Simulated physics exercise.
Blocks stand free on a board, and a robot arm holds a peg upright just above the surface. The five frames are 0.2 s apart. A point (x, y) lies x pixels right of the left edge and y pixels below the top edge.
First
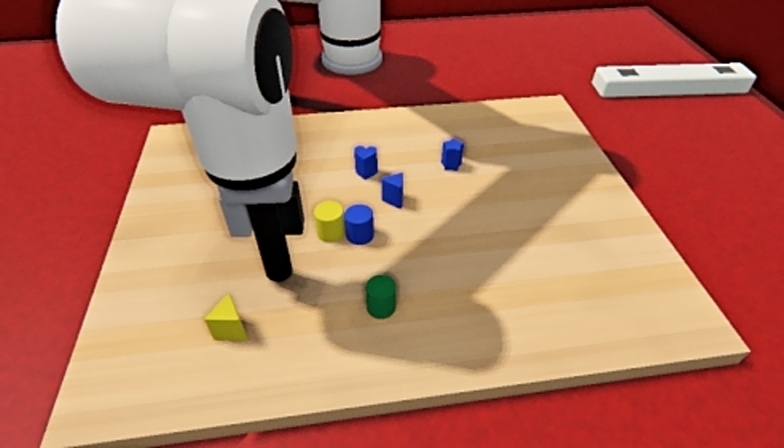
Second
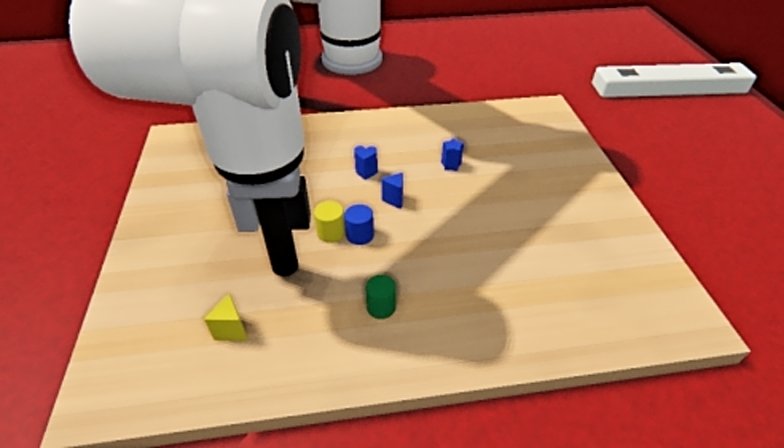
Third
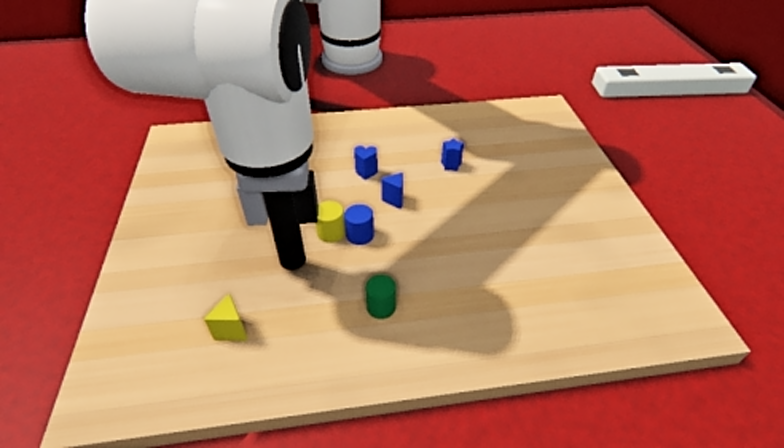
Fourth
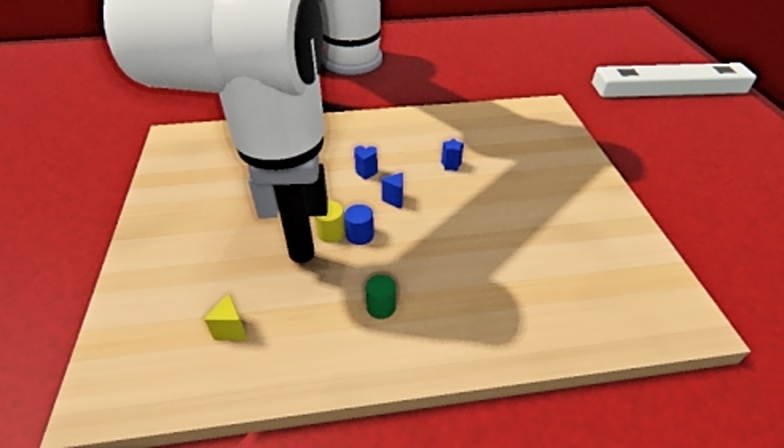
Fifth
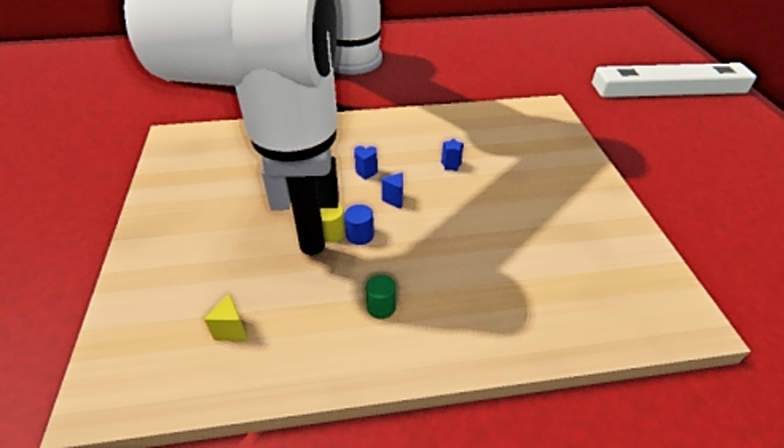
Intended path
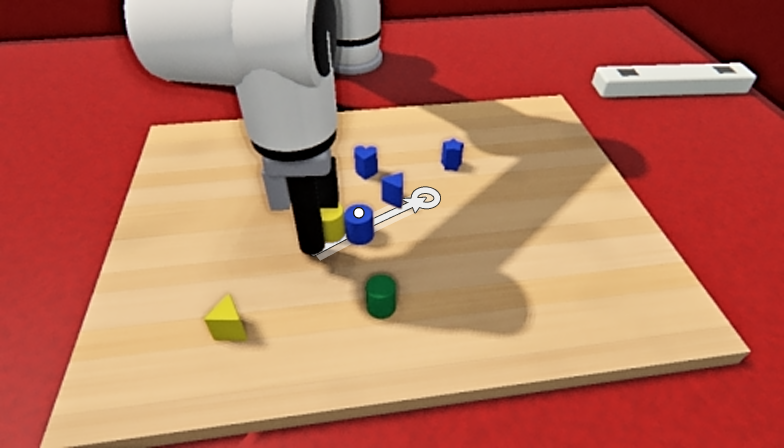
The clip opens on a white robot arm holding a black peg upright over a wooden board scattered with small yellow, blue and green blocks. The arm moves the peg a short way right and toward the back, until it partly covers the yellow round block, while the blocks stay still.
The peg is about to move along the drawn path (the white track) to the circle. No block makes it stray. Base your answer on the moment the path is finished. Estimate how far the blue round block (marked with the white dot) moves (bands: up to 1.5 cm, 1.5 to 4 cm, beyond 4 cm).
It will fall in the top band, over 4 cm.
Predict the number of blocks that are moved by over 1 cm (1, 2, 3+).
I'd put the number at three or more.
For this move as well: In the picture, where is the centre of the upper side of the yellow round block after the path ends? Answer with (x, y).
It will likely be found at (346, 191).
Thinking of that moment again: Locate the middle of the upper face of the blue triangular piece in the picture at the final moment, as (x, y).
Expect it around (404, 170).
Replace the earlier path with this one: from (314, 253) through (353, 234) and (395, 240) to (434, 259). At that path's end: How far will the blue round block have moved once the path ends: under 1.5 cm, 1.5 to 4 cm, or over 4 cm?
Covers over 4 cm.
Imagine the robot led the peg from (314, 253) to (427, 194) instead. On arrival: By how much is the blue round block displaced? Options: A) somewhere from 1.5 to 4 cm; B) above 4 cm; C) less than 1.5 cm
(B)
The drawn path runs in a line from (314, 253) to (426, 198); the dot is on the blue round block.
On the path given first. One third of the way, peg (354, 225); yellow round block (344, 192); blue round block (380, 207).
Two thirds of the way, peg (391, 207); yellow round block (346, 191); blue round block (414, 201).
At the end, peg (426, 191); yellow round block (346, 191); blue round block (420, 200); blue triangular piece (404, 170), turned 65° anticlockwise; blue star not moved.
